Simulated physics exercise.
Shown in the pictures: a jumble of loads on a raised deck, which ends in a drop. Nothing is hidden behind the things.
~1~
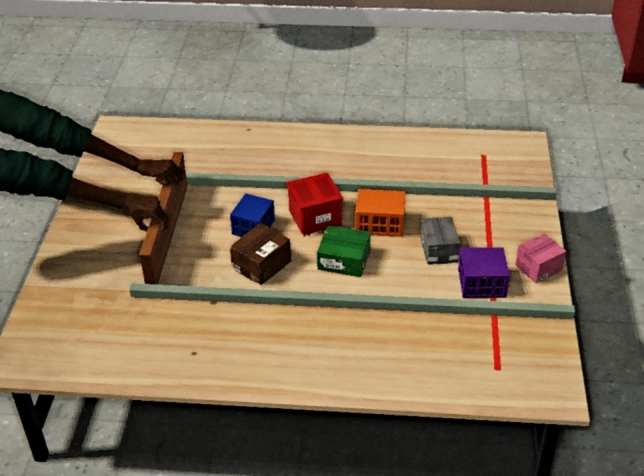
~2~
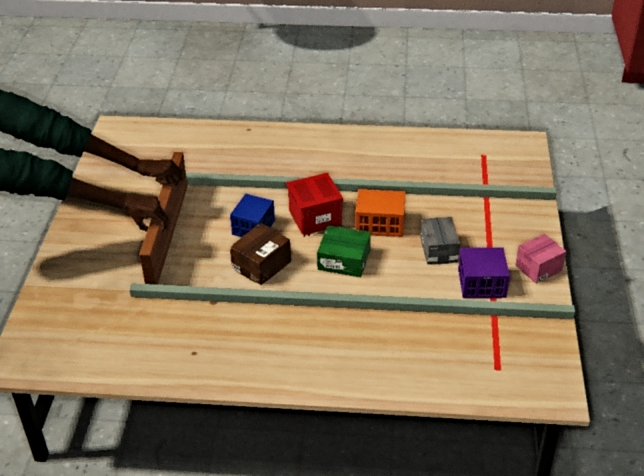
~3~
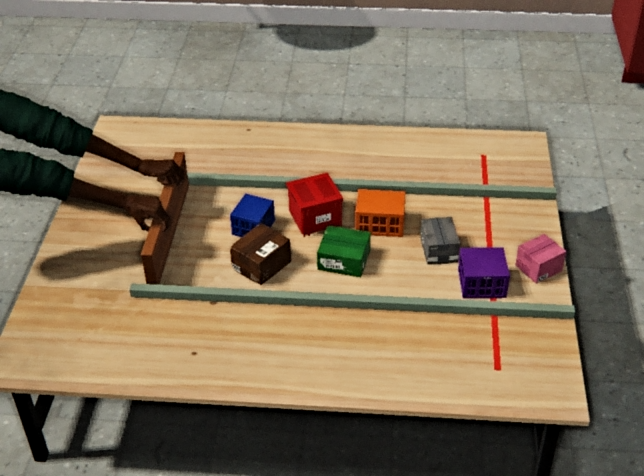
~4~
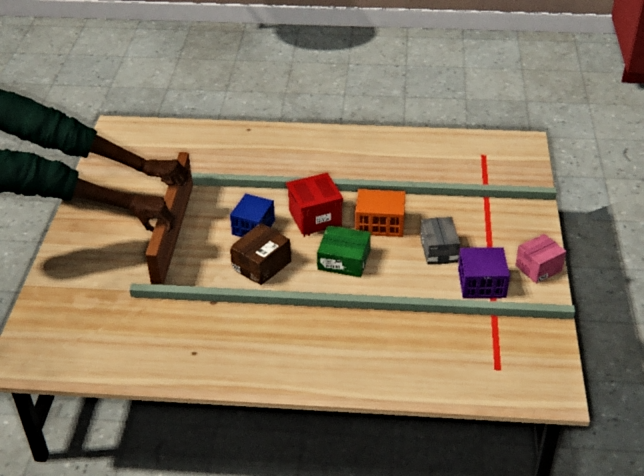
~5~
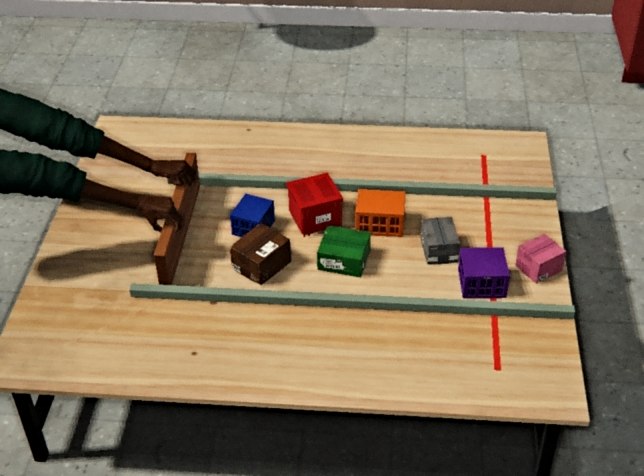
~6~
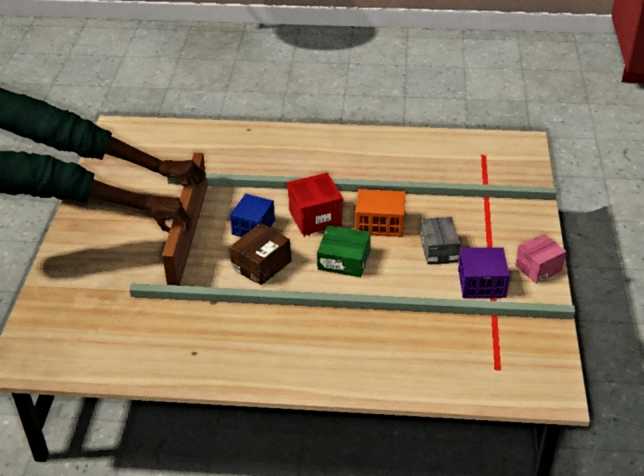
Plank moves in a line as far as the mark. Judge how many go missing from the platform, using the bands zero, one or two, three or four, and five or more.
My judgement: Three or four go missing.
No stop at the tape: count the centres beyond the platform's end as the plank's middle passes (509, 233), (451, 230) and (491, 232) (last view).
Counts per position: 6 / 1 / 4.
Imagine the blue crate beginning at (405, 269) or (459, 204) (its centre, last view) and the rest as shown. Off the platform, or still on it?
In that order, I'd say it is not knocked off, then gets pushed over the end.
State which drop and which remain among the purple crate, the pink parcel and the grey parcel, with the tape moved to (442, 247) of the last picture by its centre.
Well, the purple crate hangs in there, the pink parcel leaves the top, and the grey parcel hangs in there.
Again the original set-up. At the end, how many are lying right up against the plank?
My count gives 2.
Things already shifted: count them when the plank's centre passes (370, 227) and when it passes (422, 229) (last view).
I make it 6 at the first spot and 8 at the other.
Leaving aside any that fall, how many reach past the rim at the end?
Tally: 2.
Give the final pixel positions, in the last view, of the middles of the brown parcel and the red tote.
They come to rest around (512, 258) and (544, 212).
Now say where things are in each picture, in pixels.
Pink parcel (540, 258); purple crate (483, 273); grey parcel (440, 240); plank (165, 218); tape (490, 250), in the first picture.
Purple crate (483, 273); green parcel (344, 251), in the second picture.
Grey parcel (440, 241); blue crate (253, 218), in the third picture.
Pink parcel (540, 258); plank (171, 218), in the fourth picture.
Purple crate (483, 273); orange crate (380, 213), in the fifth picture.
Pink parcel (540, 258); purple crate (483, 273); grey parcel (440, 241); plank (187, 219); tape (490, 250), in the sixth picture.
Early on, none off yet; pink parcel at rest near (540, 258); purple crate at rest near (483, 273); grey parcel at rest near (440, 241).
Finally, the number that fall off is three or four; lost, orange crate, grey parcel, purple crate and pink parcel.
